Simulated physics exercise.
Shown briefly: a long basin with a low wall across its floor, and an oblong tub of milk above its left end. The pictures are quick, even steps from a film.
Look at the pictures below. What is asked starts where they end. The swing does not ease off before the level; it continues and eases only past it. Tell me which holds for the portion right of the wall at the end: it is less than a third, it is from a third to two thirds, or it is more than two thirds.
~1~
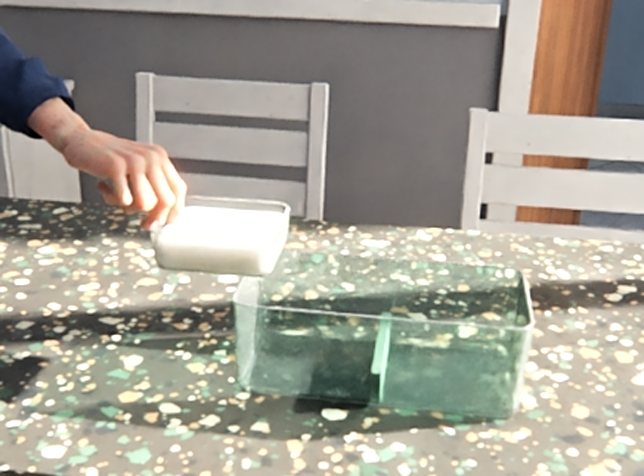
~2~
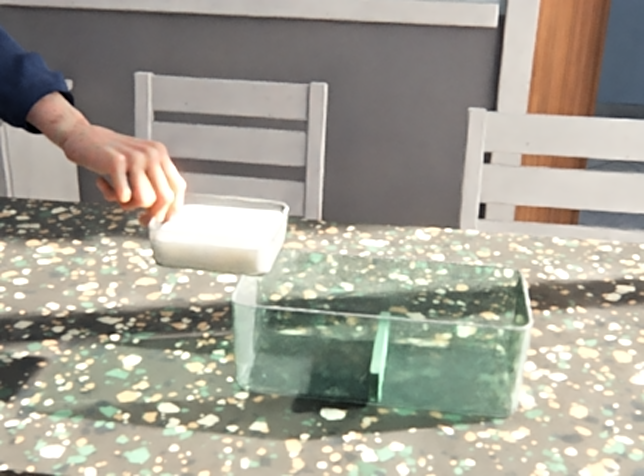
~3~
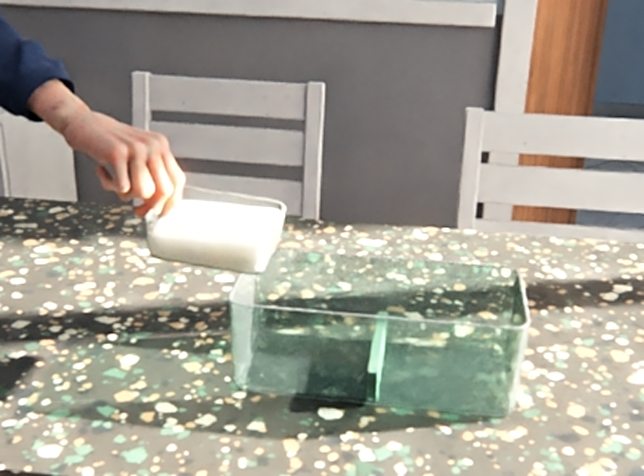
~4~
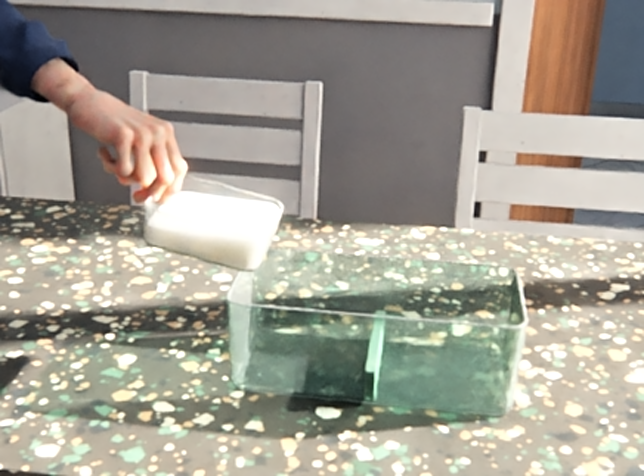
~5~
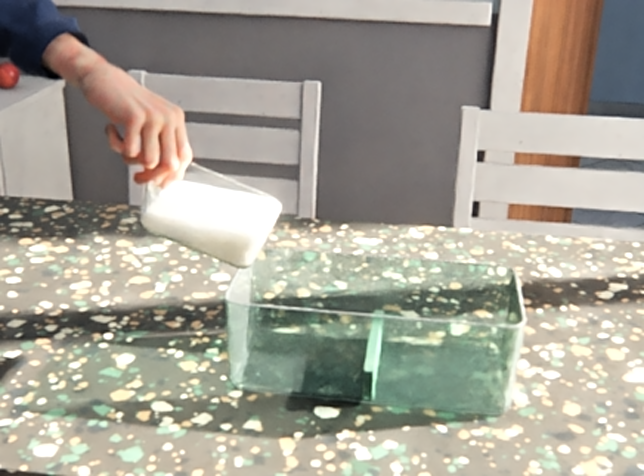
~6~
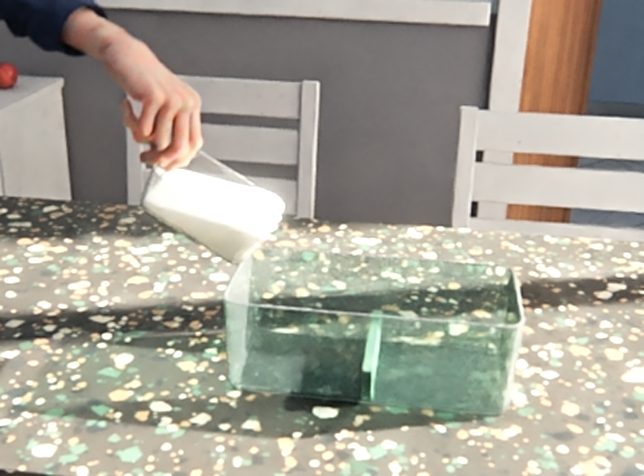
The share that settles right of the wall is smaller than one third, as I see it.
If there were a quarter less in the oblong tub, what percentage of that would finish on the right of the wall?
Estimated share: Close to 5 per cent.
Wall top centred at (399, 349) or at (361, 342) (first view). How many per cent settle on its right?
You'd get roughly 15 per cent the first time and roughly 60 per cent the second.
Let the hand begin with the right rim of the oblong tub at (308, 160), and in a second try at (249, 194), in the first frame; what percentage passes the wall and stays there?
Roughly 70 per cent, then roughly 10 per cent.
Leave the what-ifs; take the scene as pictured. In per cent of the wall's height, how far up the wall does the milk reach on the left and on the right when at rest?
Left: 50 %. Right: 10 %.
A moment on, the oblong tub is tipped on its side and 13 per cent is still to pour, 36 is left of the wall and 0 right of it.
Next, the oblong tub is tipped on its side and 1 per cent is still to pour, 83 is left of the wall and 13 right of it.
Then the oblong tub is tipped on its side and 0 per cent is still to pour, 84 is left of the wall and 13 right of it.
Later the oblong tub is tipped on its side and 0 per cent is still to pour, 79 is left of the wall and 18 right of it.
Finally, 79 per cent lies left of the wall, 18 right of it and 3 outside.
